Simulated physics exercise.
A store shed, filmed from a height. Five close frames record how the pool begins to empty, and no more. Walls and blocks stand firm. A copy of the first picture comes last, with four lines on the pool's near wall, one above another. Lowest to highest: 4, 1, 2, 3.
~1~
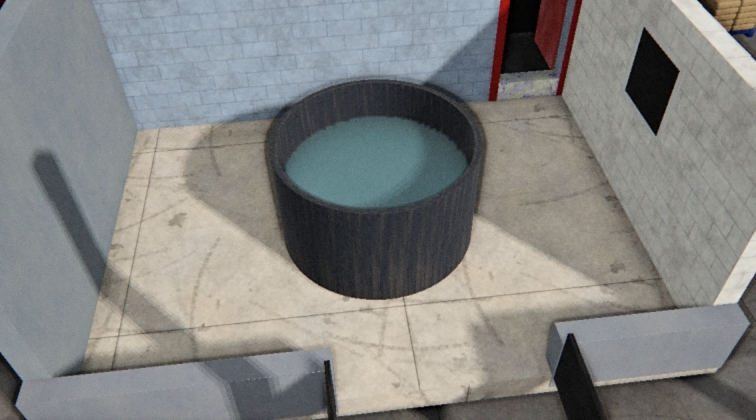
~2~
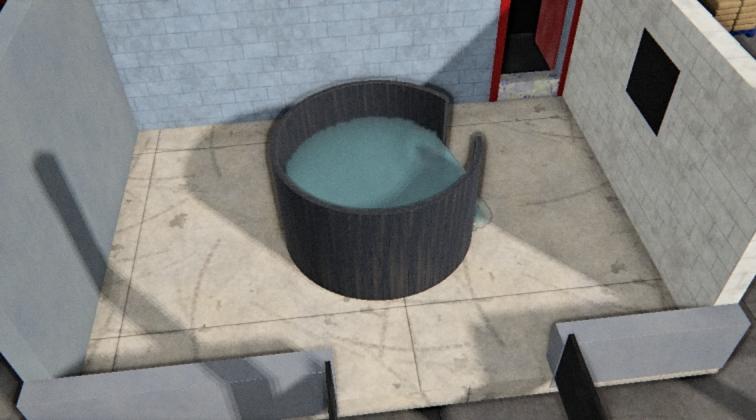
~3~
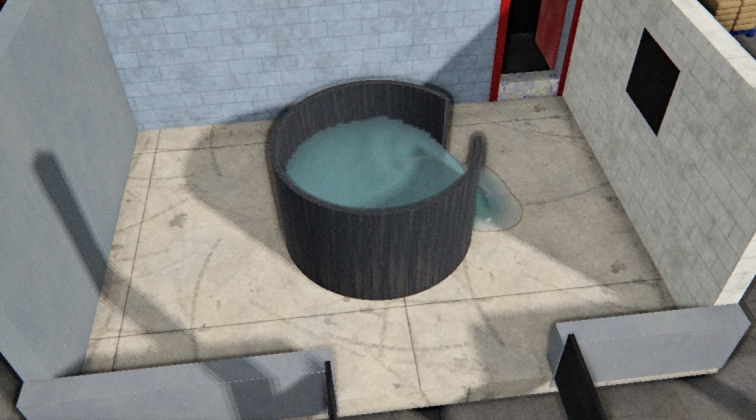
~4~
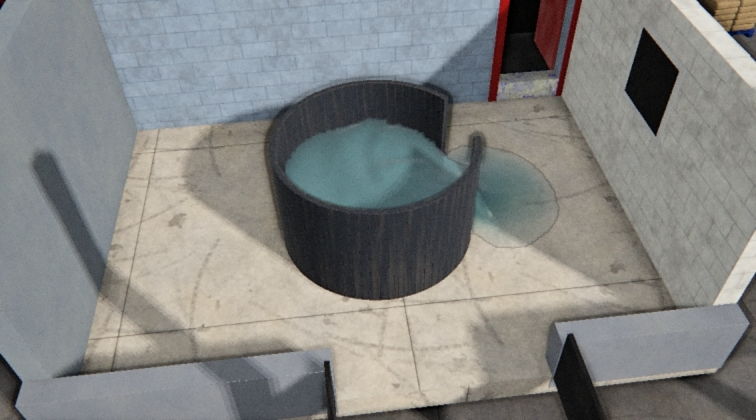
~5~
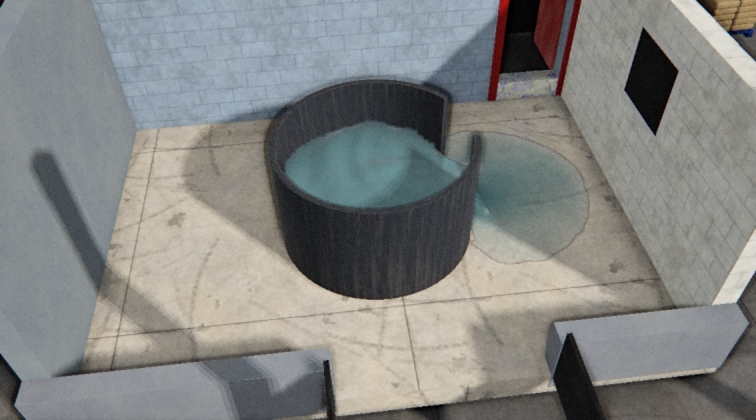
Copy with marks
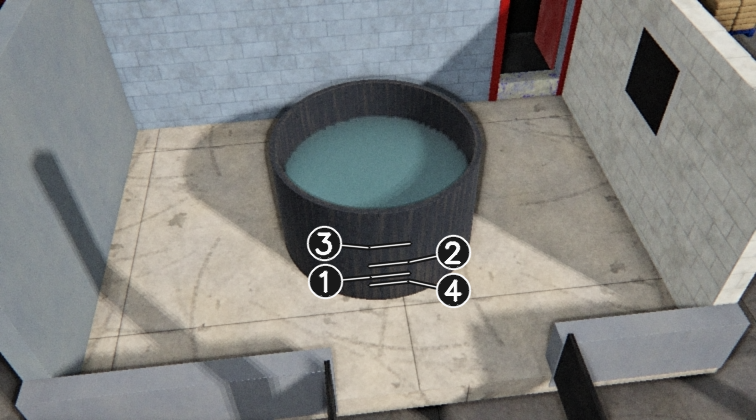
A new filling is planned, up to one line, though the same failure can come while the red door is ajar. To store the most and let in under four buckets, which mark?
Choose 2.
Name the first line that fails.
Line 3.
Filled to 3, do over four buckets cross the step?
Yes, it does.
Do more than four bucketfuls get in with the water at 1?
No, not at all.
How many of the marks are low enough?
Three of them.
On the marked copy, 1 at (389, 275); 2 at (389, 264); 3 at (389, 245); 4 at (389, 283); from the bottom up 4, 1, 2, 3.
With 1, nothing gets over.
With 2, a splash gets over, under a bucket.
With 3, about 8 bucketfuls get in.
With 4, nothing gets over.
